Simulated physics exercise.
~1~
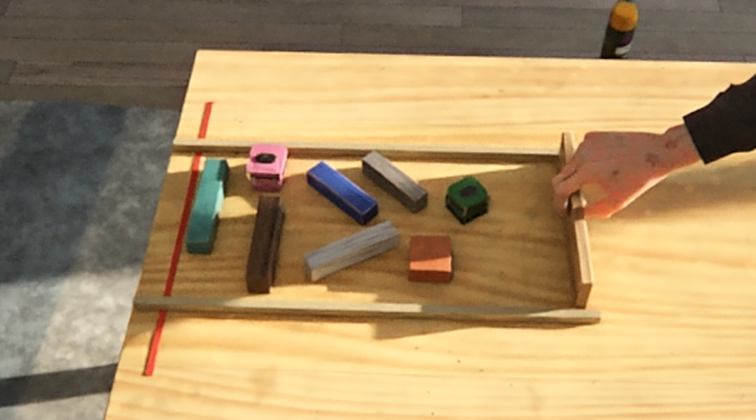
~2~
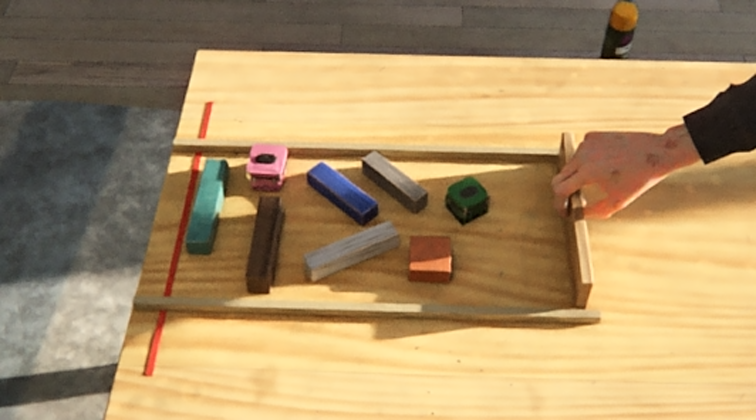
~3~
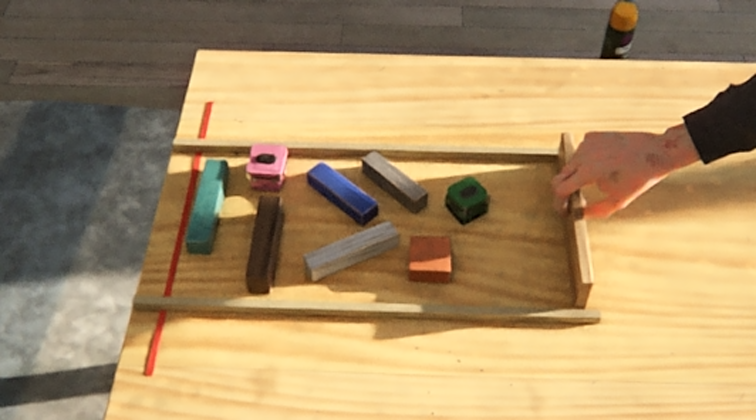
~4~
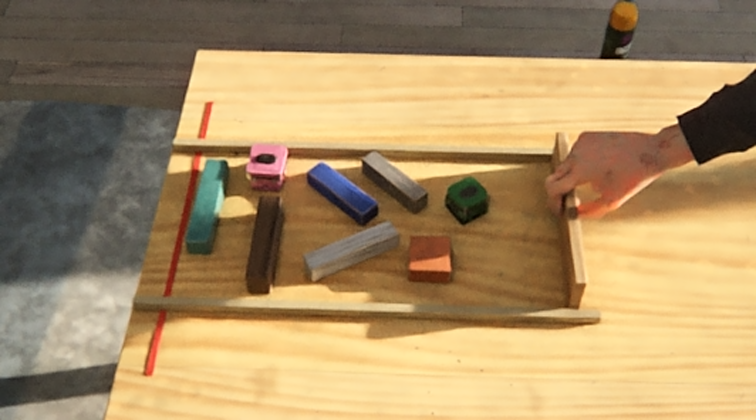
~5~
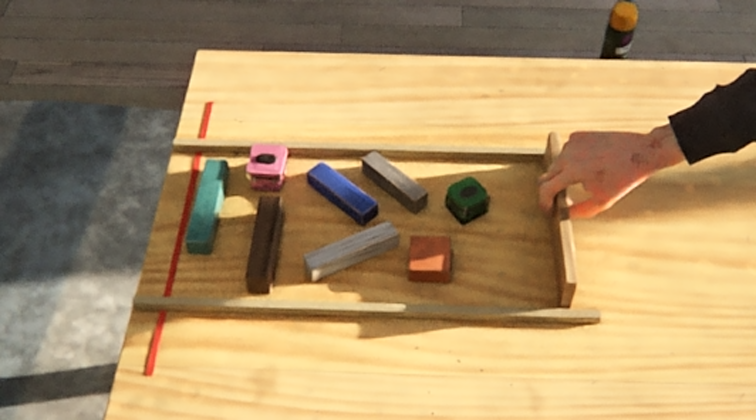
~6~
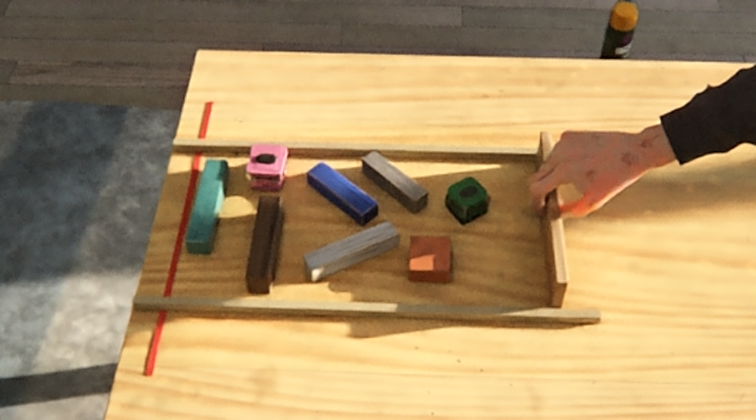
A hand holding a wooden board between two rails, then sliding it slightly left toward scattered coloured blocks that stay still.
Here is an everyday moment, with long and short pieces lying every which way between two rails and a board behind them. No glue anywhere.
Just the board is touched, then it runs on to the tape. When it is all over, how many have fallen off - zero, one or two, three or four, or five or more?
By then five or more have fallen off.
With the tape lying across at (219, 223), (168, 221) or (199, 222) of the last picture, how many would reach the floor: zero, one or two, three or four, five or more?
Result per tape, as listed: 3 or 4; more than four; three to four.
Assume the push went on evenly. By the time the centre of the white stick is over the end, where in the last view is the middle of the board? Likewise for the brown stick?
The white stick gives roughly (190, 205), the brown stick roughly (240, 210).
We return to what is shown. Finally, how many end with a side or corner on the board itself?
2 end up touching it.
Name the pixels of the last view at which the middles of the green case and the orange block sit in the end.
Positions - first (174, 180), then (151, 261).
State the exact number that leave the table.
That totals 6.
A little later, none off yet; turquoise bar at rest near (208, 205); pink case at rest near (268, 168); brown stick at rest near (265, 244).
When it is over, the number that fall off is five or more; down, grey bar, white stick, blue stick, brown stick, pink case and turquoise bar.
